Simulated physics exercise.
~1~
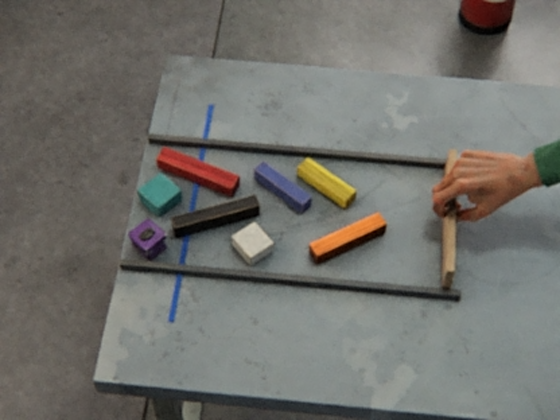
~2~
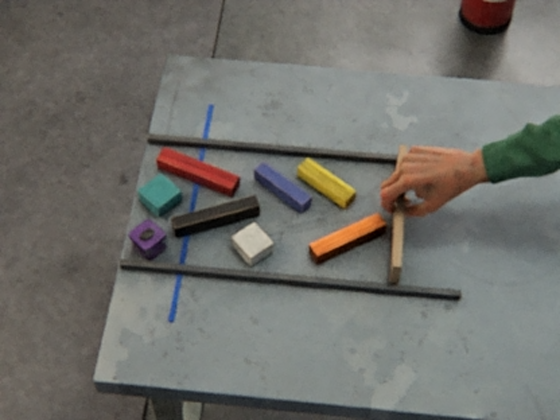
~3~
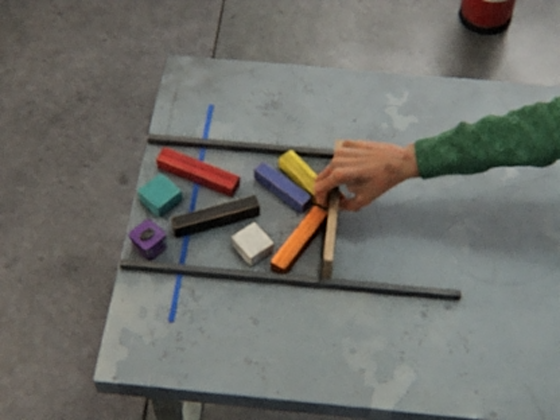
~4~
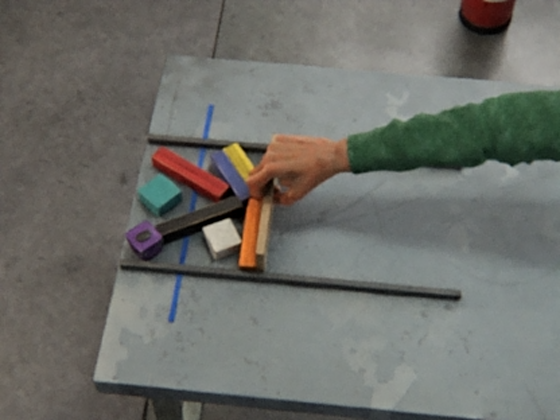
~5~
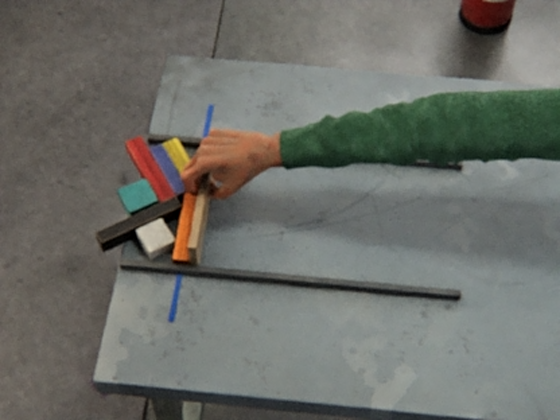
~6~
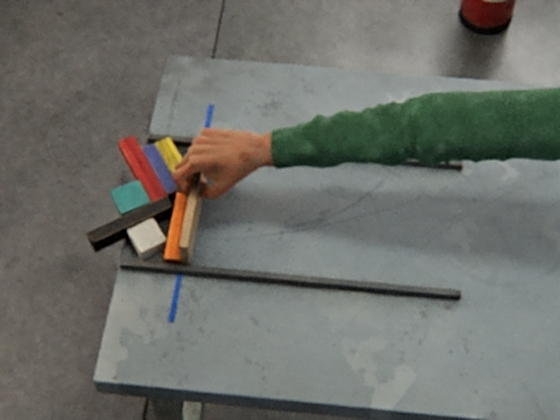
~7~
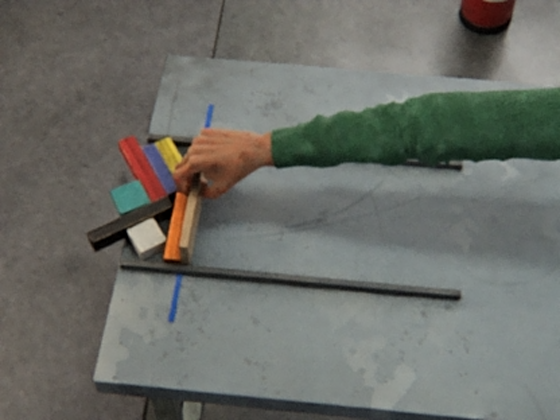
A hand in a green sleeve holds a wooden board upright at the right end of a channel between two dark rails on a grey table, seen from above at an angle. Red, black, blue, yellow and orange bars lie between them with teal, white and purple blocks, near a strip of blue tape at left. The hand pushes the board left, catching the orange bar, then the yellow and blue ones. The bunched pieces slide toward the left edge, and the purple block drops off. The board stops at the tape, leaving the rest packed together, some overhanging the edge.
